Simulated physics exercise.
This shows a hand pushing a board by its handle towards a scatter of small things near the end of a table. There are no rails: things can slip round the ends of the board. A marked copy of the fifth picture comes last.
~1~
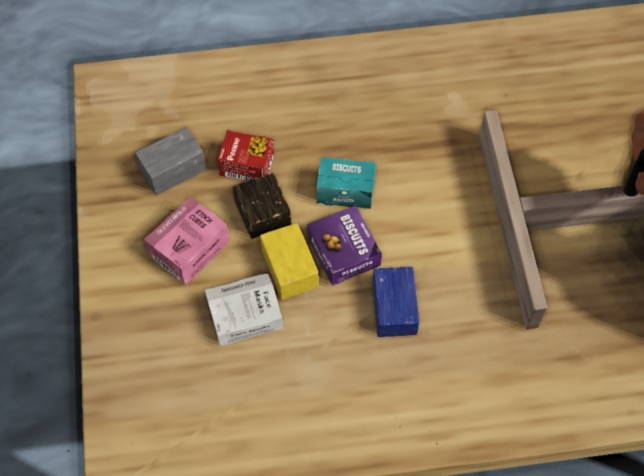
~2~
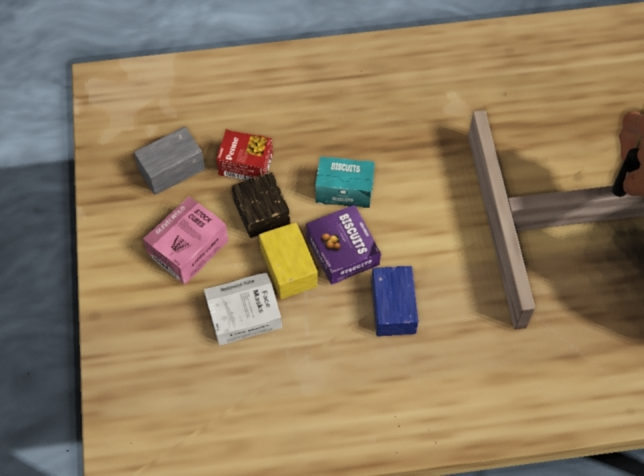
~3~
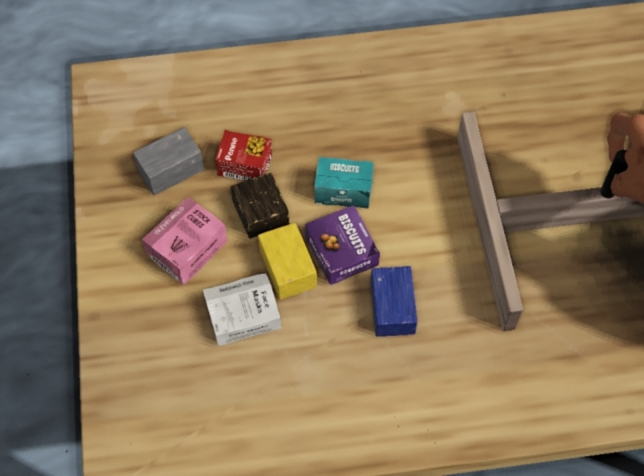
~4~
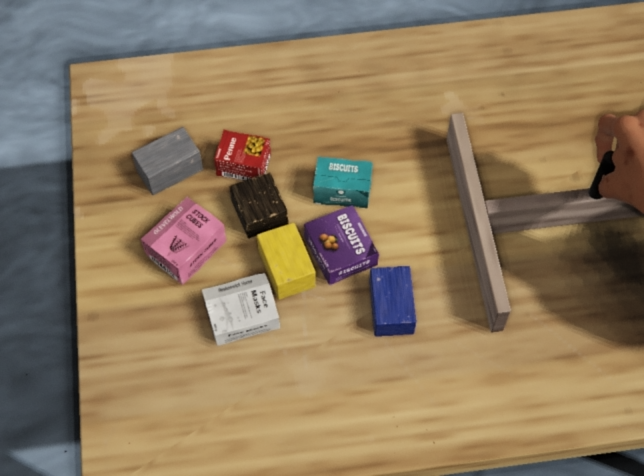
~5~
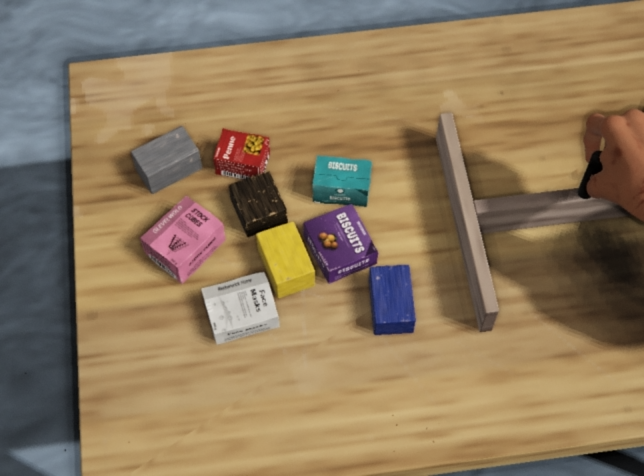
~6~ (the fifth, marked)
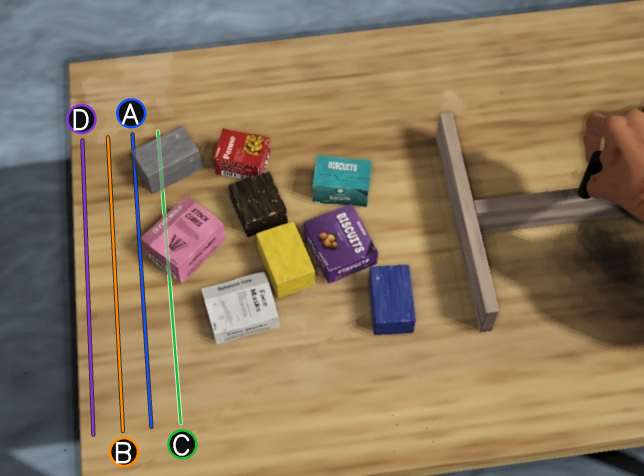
Wooden board on a handle sliding left across a table, pushed by a hand, towards small boxes and blocks lying still.
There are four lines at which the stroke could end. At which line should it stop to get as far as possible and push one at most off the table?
No farther than C.
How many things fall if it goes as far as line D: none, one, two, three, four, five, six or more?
In all, six or more.
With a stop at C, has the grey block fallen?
By then, no.
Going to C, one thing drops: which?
The pink packet.
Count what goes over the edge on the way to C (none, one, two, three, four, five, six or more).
By then, one.
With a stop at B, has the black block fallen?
Yes.
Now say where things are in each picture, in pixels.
The first frame shows blue block (395, 302); yellow block (289, 261); pink packet (188, 240).
The second frame shows board (503, 205); white box (244, 309).
The third frame shows board (491, 206); grey block (169, 161).
The fourth frame shows board (479, 207); red packet (243, 157).
The fifth frame shows board (468, 207); blue block (392, 300); yellow block (286, 260); pink packet (184, 239).
On the marked copy, A at (141, 270); B at (115, 273); C at (169, 267); D at (87, 277).
With C. Early on, board (360, 220); white box (235, 310); blue block (344, 306).
Further on, board (251, 234); pink packet (122, 259); grey block (153, 162).
At the end, board (169, 244); pink packet over the edge; grey block (79, 173); one fallen.
As for the rest, A drops four; B drops five; D drops nine.
